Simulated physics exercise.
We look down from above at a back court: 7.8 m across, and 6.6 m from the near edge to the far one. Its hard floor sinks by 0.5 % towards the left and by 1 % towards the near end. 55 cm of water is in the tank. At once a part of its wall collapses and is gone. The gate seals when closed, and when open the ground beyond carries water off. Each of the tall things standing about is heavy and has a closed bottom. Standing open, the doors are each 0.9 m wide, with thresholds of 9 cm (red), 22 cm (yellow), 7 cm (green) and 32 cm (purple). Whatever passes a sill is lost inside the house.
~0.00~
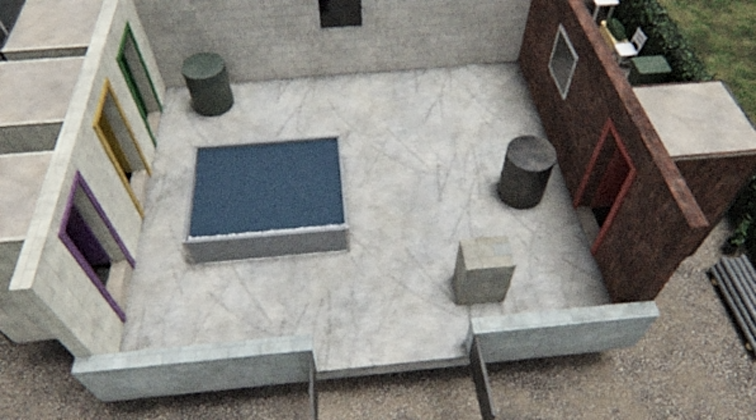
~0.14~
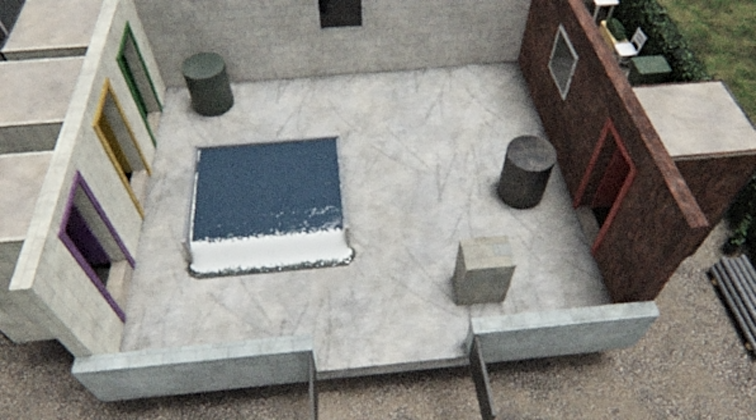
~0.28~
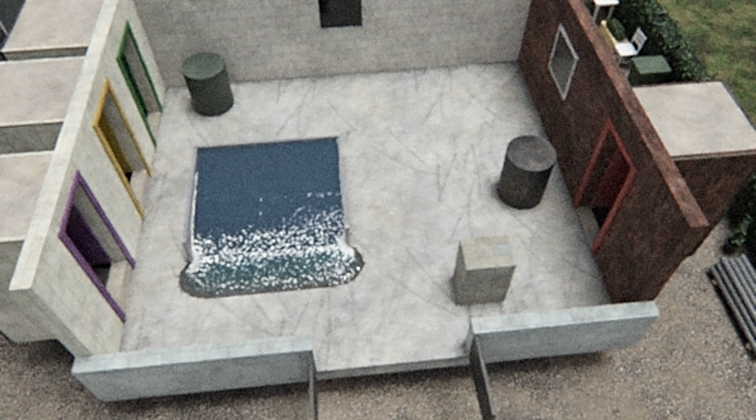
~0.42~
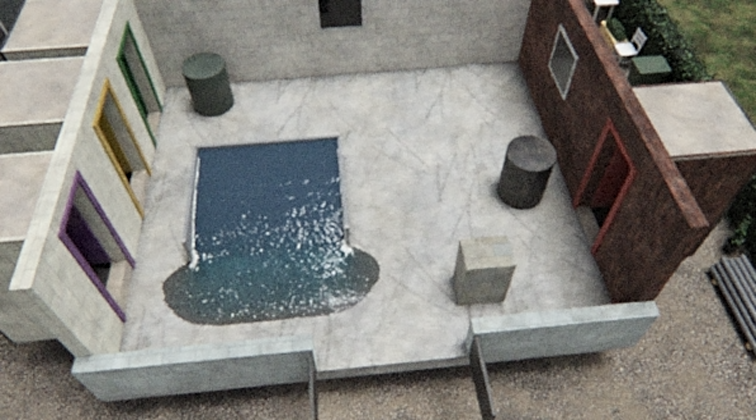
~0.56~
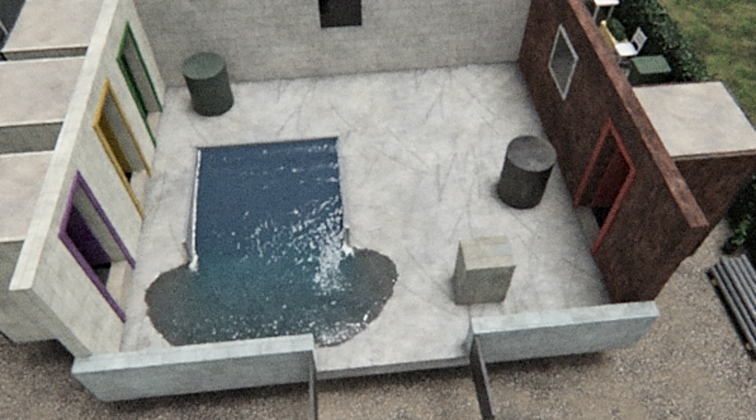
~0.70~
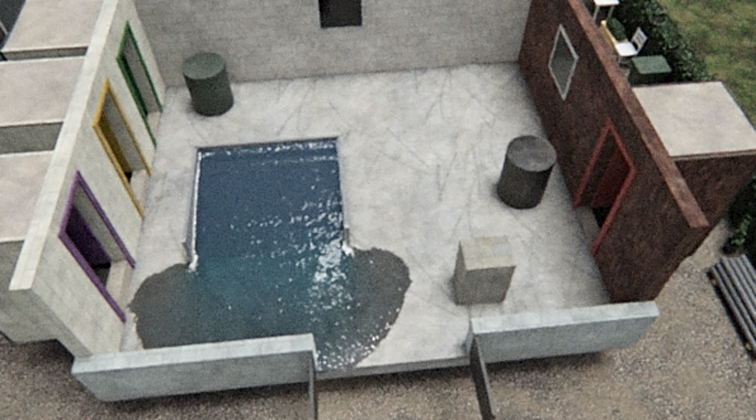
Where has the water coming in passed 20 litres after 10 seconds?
The red door lets in less than the limit, the yellow door lets in less than the limit, the green door lets in more than the limit, the purple door lets in less than the limit.
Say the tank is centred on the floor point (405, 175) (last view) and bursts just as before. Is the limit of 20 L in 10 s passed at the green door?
In that case green comes out short of the limit.
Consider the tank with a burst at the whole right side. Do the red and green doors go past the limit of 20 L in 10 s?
Red door surpasses it, green door doesn't reach it.
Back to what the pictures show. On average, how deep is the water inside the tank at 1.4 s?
About 30 centimetres on average.
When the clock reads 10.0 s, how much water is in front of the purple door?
About 6.0 cm deep.
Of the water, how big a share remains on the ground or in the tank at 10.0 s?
Share still there: About 62 %.
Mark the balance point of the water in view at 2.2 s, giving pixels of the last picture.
Balance point at about (256, 275).
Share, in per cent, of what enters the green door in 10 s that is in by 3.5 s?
It comes to about 0 per cent.
After 1.4 s water covers 20 % of the floor and is deepest (42 cm) near (248, 352); red door not reached, yellow door not reached, green door not reached, purple door 4 cm at the sill, 0 L in.
After 2.2 s water covers 20 % of the floor and is deepest (48 cm) near (115, 376); red door not reached, yellow door not reached, green door not reached, purple door 14 cm at the sill, 0 L in.
After 3.5 s water covers 30 % of the floor and is deepest (30 cm) near (115, 376); red door not reached, yellow door 6 cm at the sill, 0 L in, green door not reached, purple door 21 cm at the sill, 0 L in.
After 6.0 s water covers 50 % of the floor and is deepest (24 cm) near (183, 89); red door 4 cm at the sill, 0 L in, yellow door 6 cm at the sill, 0 L in, green door 9 cm at the sill, 3 L in, purple door 12 cm at the sill, 0 L in.
After 10.0 s water covers 85 % of the floor and is deepest (8 cm) near (537, 334); red door 4 cm at the sill, 0 L in, yellow door 6 cm at the sill, 0 L in, green door 7 cm at the sill, 53 L in, purple door 6 cm at the sill, 0 L in.
